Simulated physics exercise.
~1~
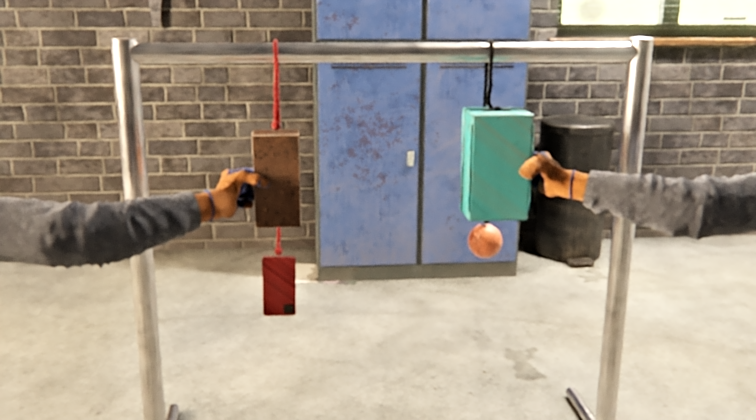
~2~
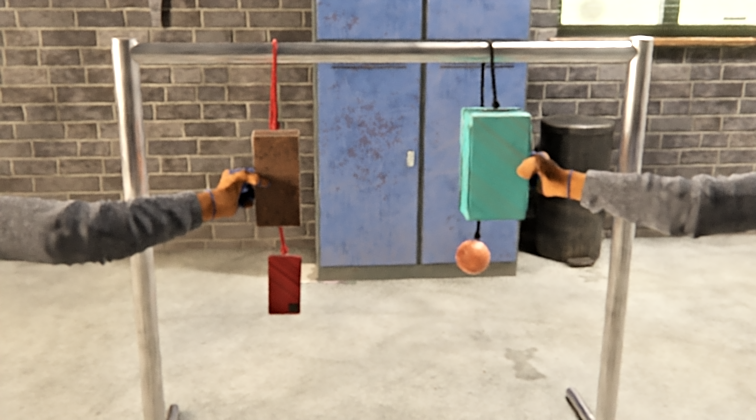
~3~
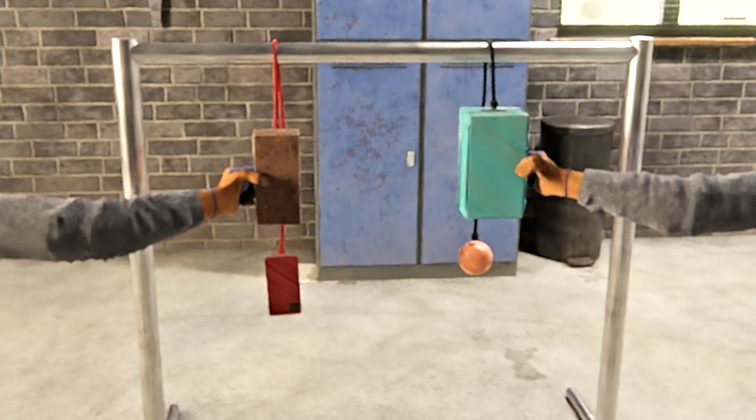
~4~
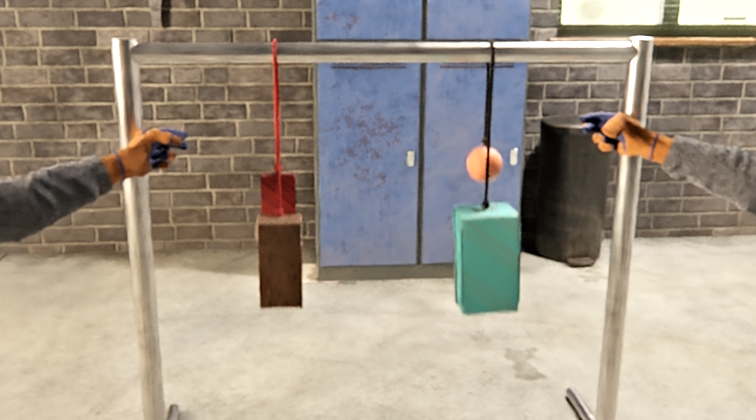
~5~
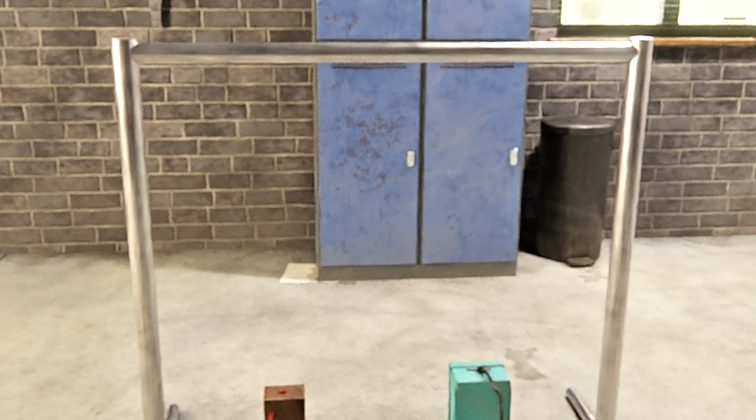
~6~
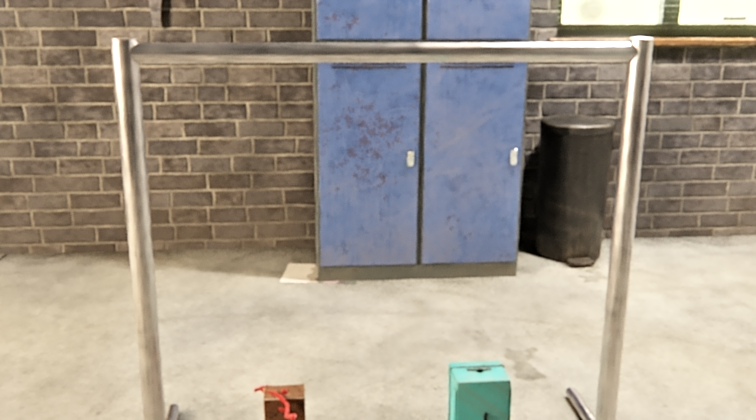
Brick and turquoise case hanging from a rail on cords, dropping to the floor once two gloved hands let go.
